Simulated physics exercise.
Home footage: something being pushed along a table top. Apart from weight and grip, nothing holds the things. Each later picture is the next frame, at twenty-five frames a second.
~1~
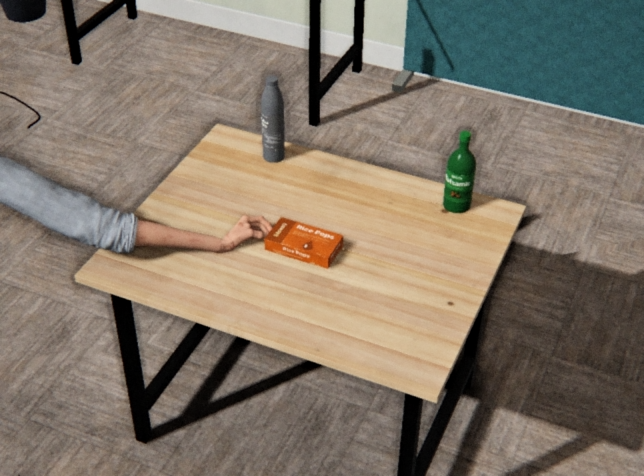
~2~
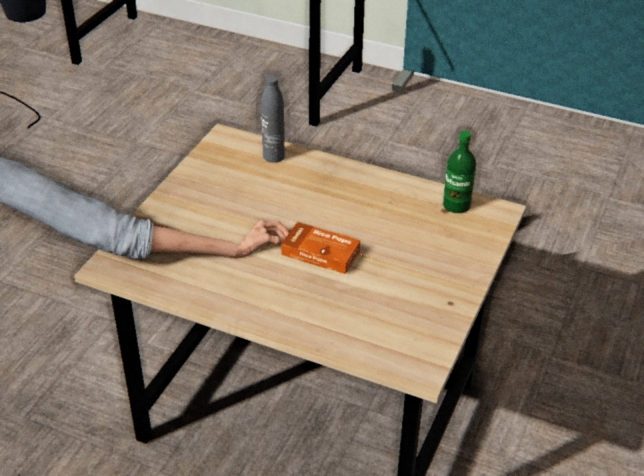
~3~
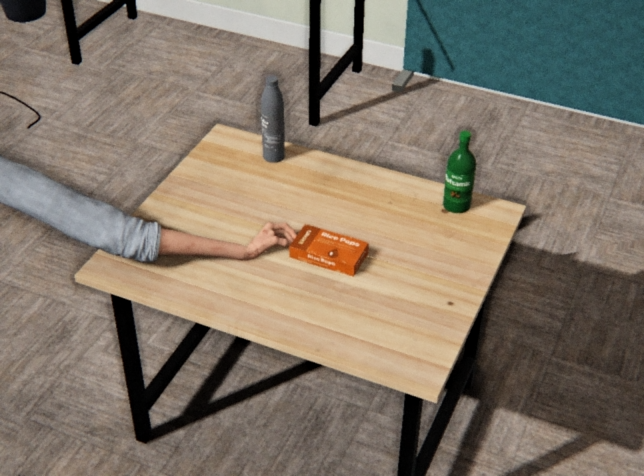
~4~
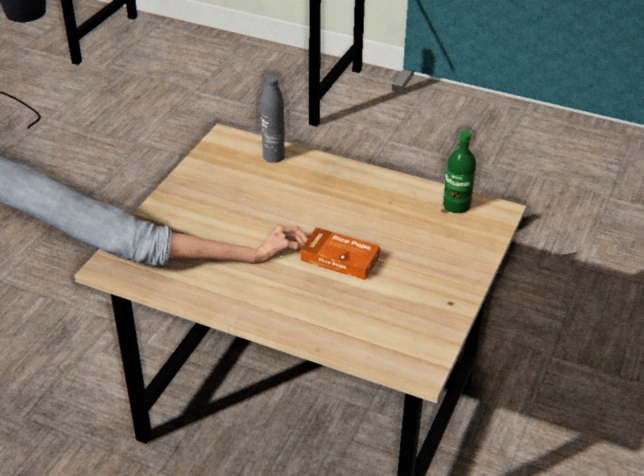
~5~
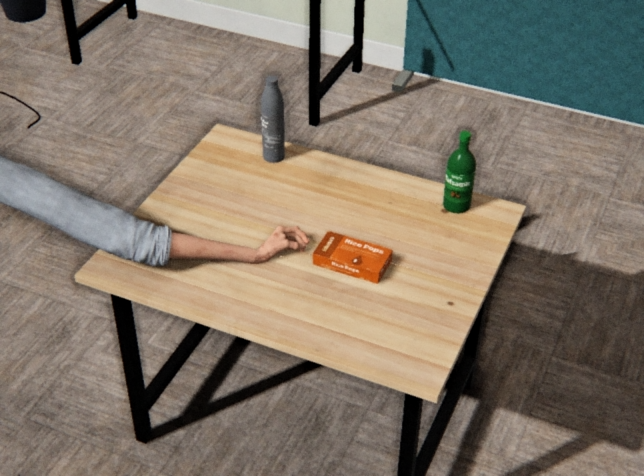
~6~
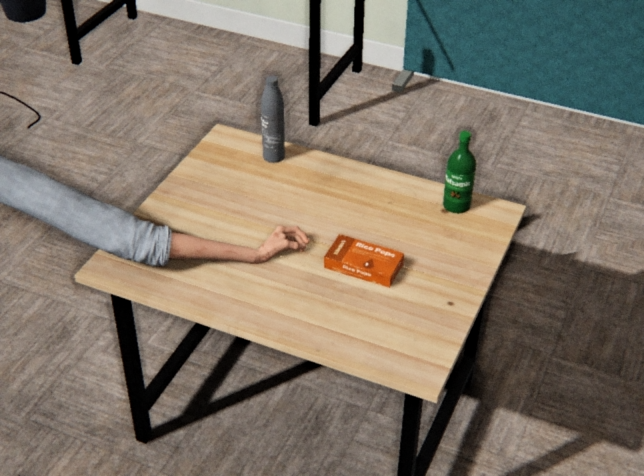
On a wooden table, a hand pushes an orange packet right, and it slides slightly ahead.
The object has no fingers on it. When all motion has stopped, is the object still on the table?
Most likely it never makes it off the table.
Then, 0.10 s after the last picture, orange packet slid about its own width near (388, 268).
Then, 0.20 s after the last picture, orange packet slid about its own width near (405, 273).
At rest, moved from the start, orange packet. Seen from the same camera at the end, orange packet near (418, 277).
